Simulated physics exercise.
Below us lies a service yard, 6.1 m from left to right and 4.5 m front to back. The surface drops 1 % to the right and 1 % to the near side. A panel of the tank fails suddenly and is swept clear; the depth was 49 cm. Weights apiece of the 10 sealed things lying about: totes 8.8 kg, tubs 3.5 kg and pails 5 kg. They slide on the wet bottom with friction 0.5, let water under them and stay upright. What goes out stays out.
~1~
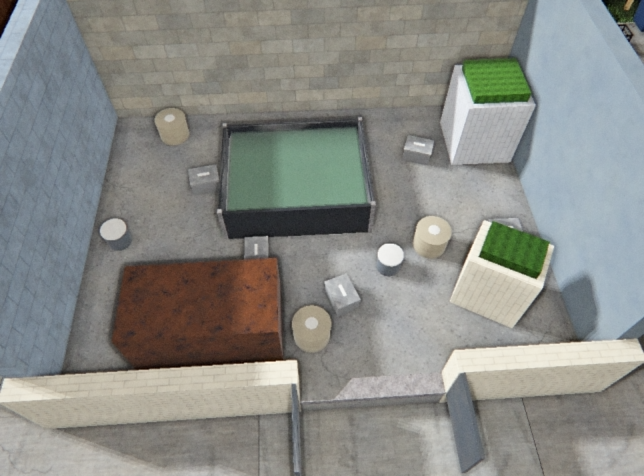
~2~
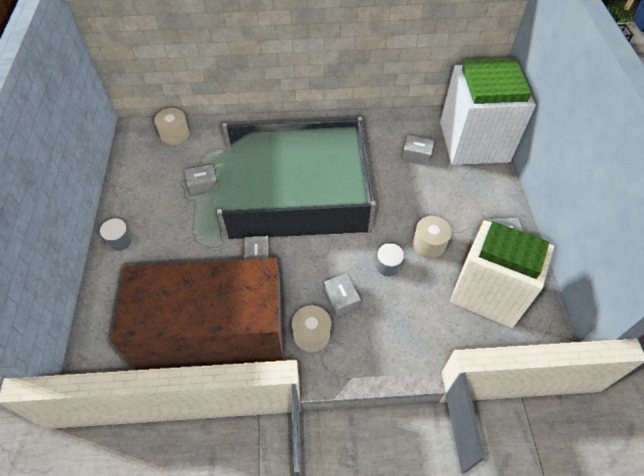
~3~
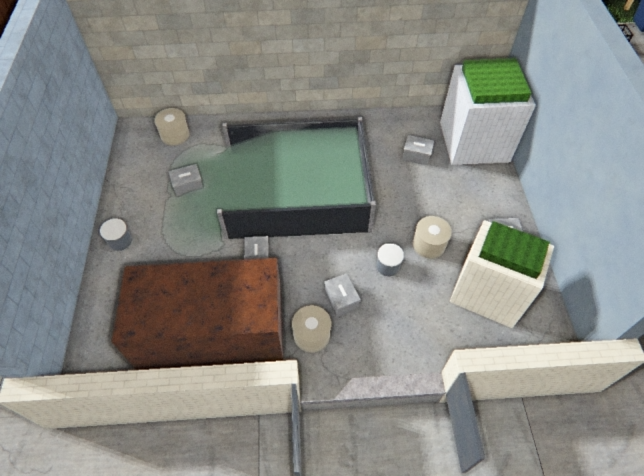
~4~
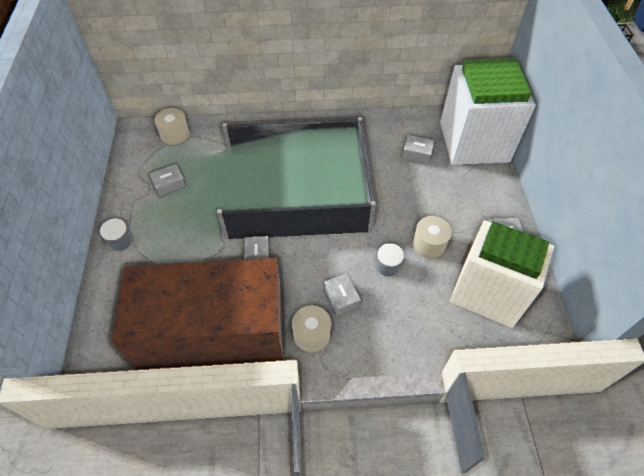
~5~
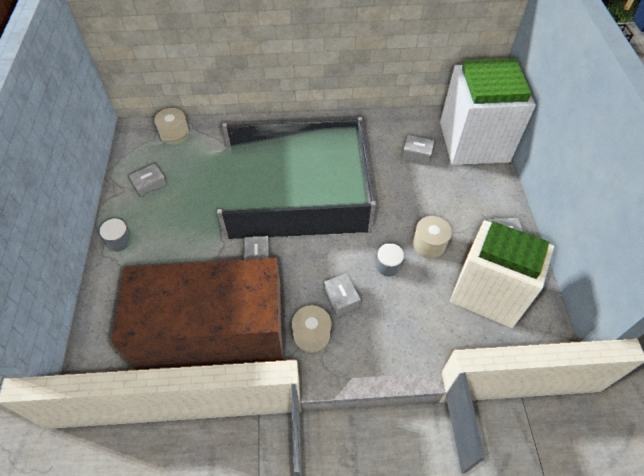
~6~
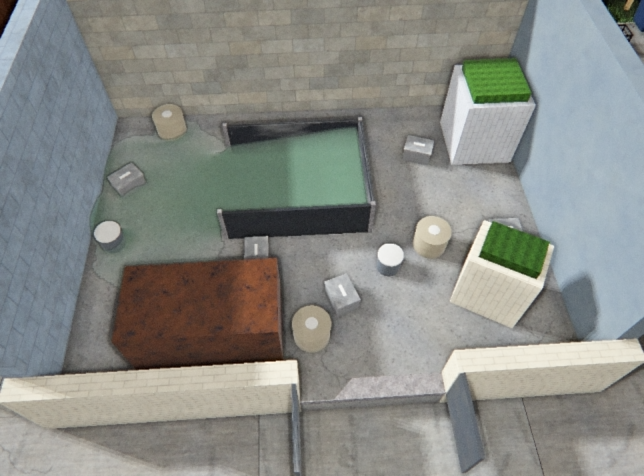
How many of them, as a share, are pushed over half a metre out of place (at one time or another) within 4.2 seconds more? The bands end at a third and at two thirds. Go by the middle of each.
Share: Less than a third.
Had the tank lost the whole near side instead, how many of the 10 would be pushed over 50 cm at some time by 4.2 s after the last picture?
Then 6.
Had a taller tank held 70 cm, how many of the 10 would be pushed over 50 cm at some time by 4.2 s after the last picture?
Then 4.
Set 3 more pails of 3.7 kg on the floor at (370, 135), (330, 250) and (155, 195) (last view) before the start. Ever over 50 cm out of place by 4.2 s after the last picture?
In that order: Over, short of it, over.
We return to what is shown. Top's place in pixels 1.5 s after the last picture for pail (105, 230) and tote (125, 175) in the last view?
Near (112, 368) and (125, 108).
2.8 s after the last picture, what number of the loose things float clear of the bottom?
At that moment 3.
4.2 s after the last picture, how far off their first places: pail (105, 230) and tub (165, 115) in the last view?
In turn: 200 cm, 400 cm.
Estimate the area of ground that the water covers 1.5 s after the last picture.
Roughly 9.5 m2.
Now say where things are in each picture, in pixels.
In the first frame, a tote at (203, 174) rests on the ground; a tub at (170, 118), on the bottom; 2.8 m2 under water; 0 of 10 have shifted.
In the second frame, a tote at (200, 175) rests on the ground, 5 cm from its start; a tub at (170, 118), on the bottom; water covers 3.5 m2; 0 of 10 have shifted.
In the third frame, a tote at (185, 175) rests on the ground, 26 cm from its start; a tub at (170, 118), on the bottom; water covers 4.2 m2; 1 of 10 have shifted.
In the fourth frame, a tote at (166, 176), on the bottom, 52 cm from its start; a tub at (170, 118), on the bottom; water covers 5.3 m2; 1 of 10 have shifted.
In the fifth frame, a tote at (146, 176), on the bottom, 80 cm from its start; a tub at (170, 118) rests on the ground; water covers 6.4 m2; 1 of 10 have shifted.
In the sixth frame, a tote at (125, 175), on the bottom, 110 cm from its start; a tub at (167, 114) rests on the ground, 10 cm from its start; 7.2 m2 under water; 3 of 10 have shifted.
Then, 0.4 s after the last picture 1 of 10 are over 50 cm from their spots; 2 afloat.
Then, 1.5 s after the last picture 2 of 10 are over 50 cm from their spots; 3 afloat.
Then, 2.8 s after the last picture 3 of 10 are over 50 cm from their spots; 3 afloat.
Then, 4.2 s after the last picture 3 of 10 are over 50 cm from their spots, and 3 have been at some point; 2 afloat.
